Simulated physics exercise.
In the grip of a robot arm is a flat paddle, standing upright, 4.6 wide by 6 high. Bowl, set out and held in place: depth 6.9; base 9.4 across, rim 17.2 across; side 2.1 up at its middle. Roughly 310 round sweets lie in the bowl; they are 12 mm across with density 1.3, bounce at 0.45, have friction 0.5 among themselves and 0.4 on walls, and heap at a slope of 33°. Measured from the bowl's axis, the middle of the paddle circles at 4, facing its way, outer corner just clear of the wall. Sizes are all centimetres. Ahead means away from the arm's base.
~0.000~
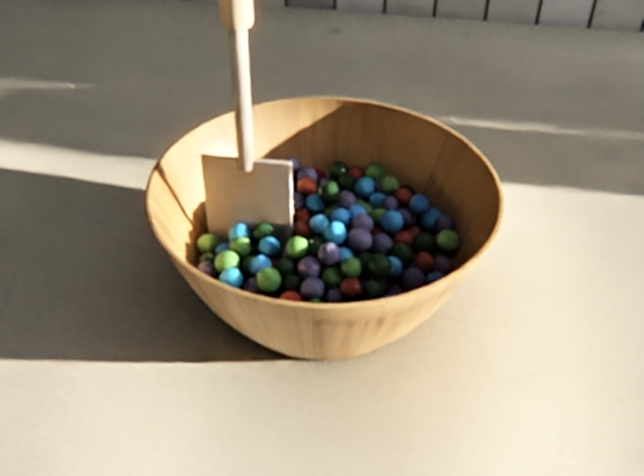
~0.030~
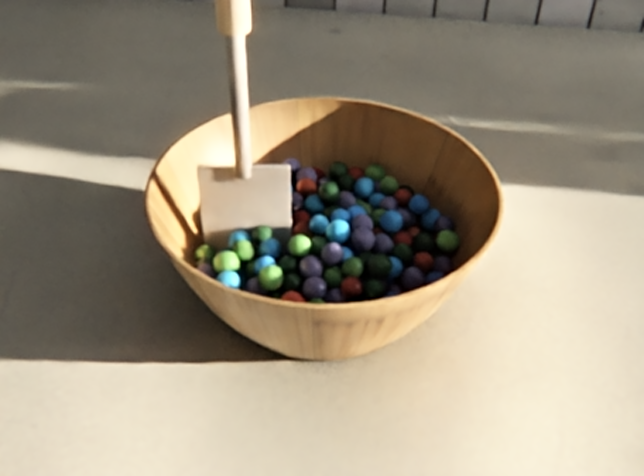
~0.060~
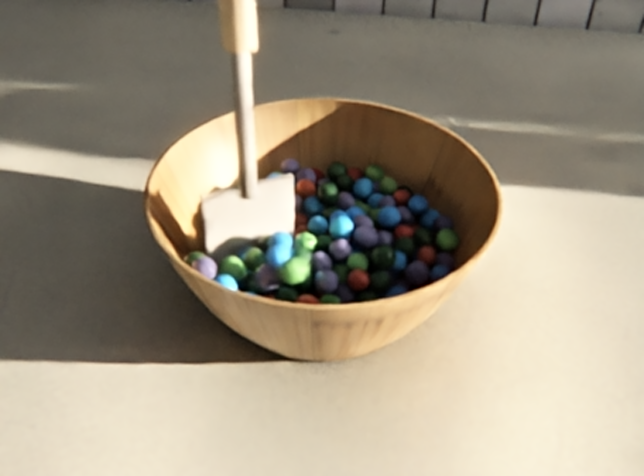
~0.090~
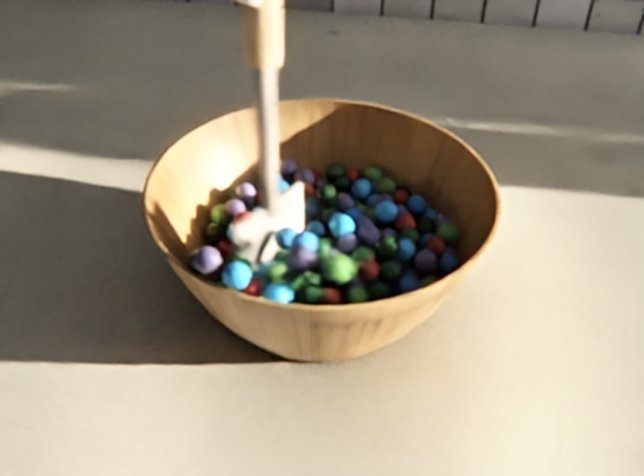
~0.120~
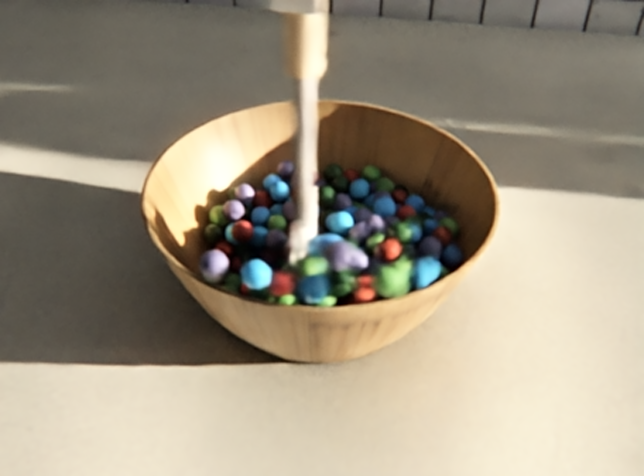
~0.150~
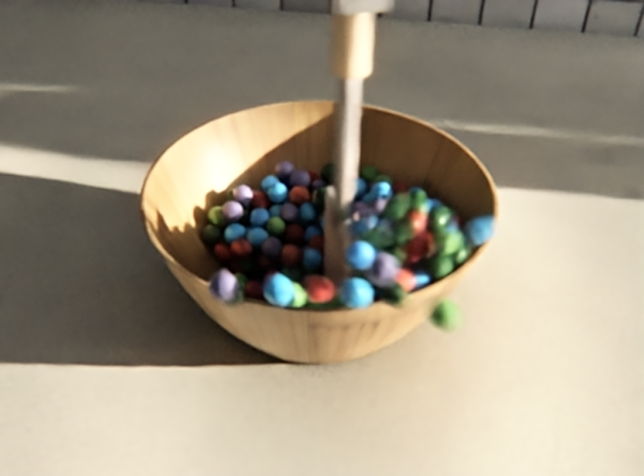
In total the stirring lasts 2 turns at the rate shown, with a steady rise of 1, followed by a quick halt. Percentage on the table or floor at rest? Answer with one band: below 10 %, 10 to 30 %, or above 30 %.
Above 30 %.
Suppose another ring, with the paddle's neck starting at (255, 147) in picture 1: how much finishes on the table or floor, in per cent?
30 %.
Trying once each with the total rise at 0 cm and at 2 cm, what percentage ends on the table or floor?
I'd say some 45 per cent, and some 30 per cent.
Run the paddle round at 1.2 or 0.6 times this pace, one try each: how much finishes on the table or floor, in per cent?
45 % and 20 %.
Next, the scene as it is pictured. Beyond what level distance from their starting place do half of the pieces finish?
Around 11 centimetres.
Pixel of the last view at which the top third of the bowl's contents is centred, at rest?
It is centred around (245, 278).
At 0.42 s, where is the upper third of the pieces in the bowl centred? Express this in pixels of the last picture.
Around (205, 209).
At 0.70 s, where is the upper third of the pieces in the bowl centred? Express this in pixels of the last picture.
Around (378, 168).
After 0.42 s, 348° round, highest piece 11 above the table; 245 in the bowl, 50 on the table or floor, 17 in flight or on the tool.
After 0.70 s, 225° round, highest piece 9 above the table; 200 in the bowl, 98 on the table or floor, 14 in flight or on the tool.
After 1.03 s, 0° round, highest piece 6 above the table; 182 in the bowl, 129 on the table or floor, 1 in flight or on the tool.
After 1.73 s, 0° round, highest piece 6 above the table; 182 in the bowl, 130 on the table or floor.
In the end, 182 in the bowl, 130 on the table or floor. That is 42 % on the table or floor.
